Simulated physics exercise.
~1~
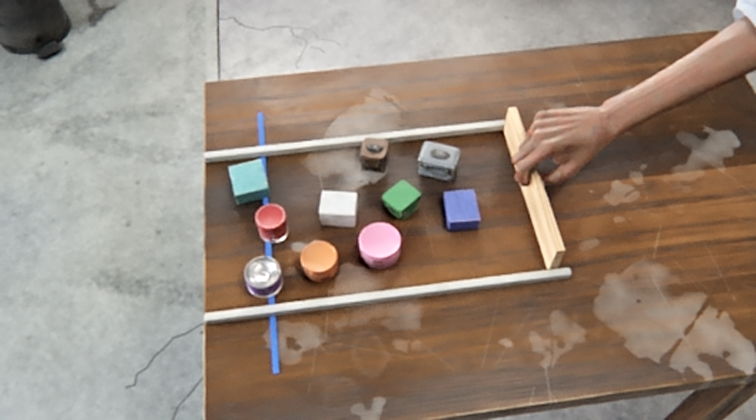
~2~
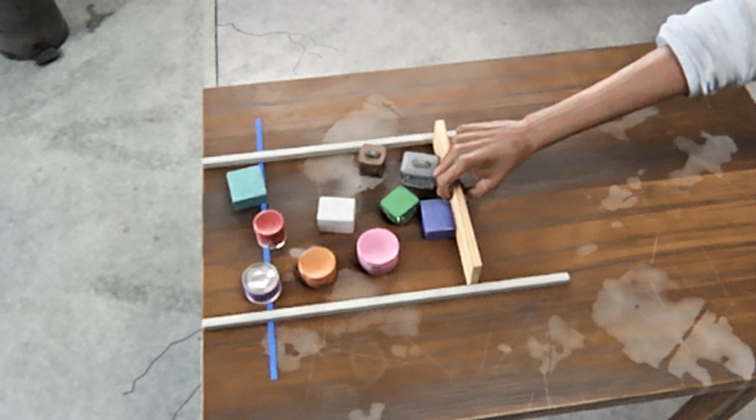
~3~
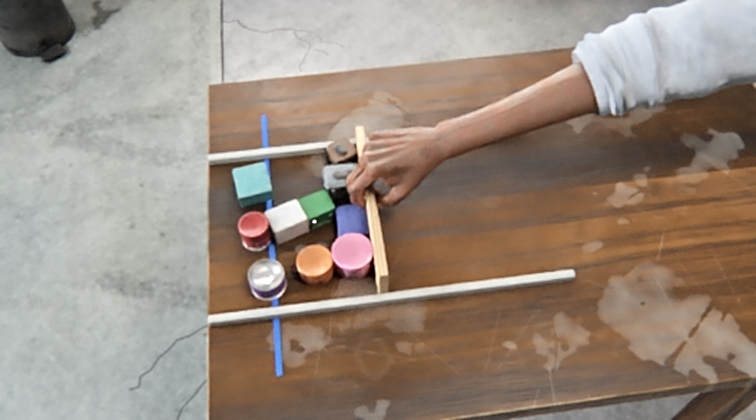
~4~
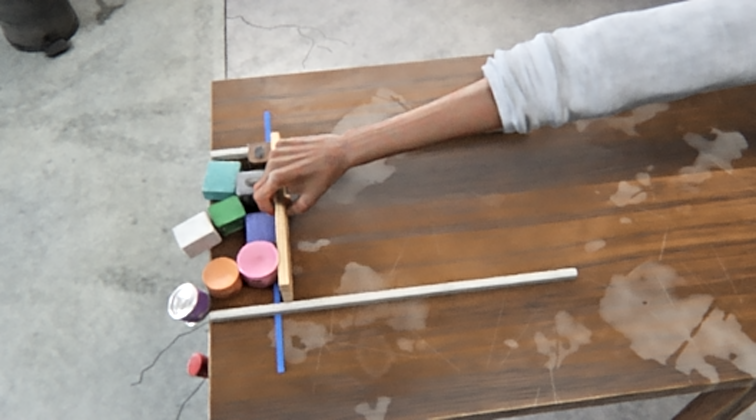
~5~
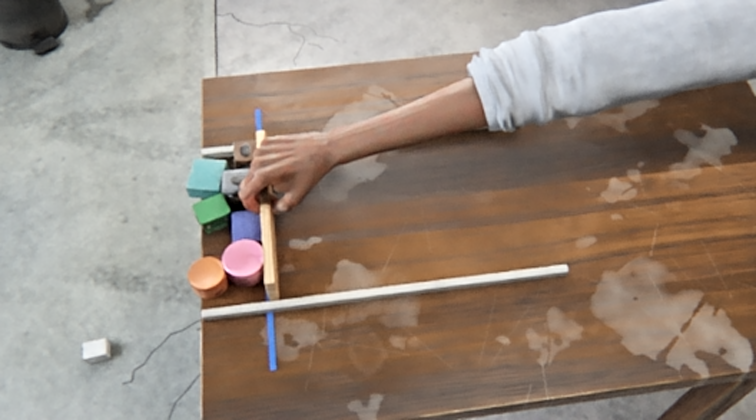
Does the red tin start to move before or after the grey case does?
The red tin starts to move after the grey case. The grey case is already being pushed left while the red tin still sits in its place by the tape.
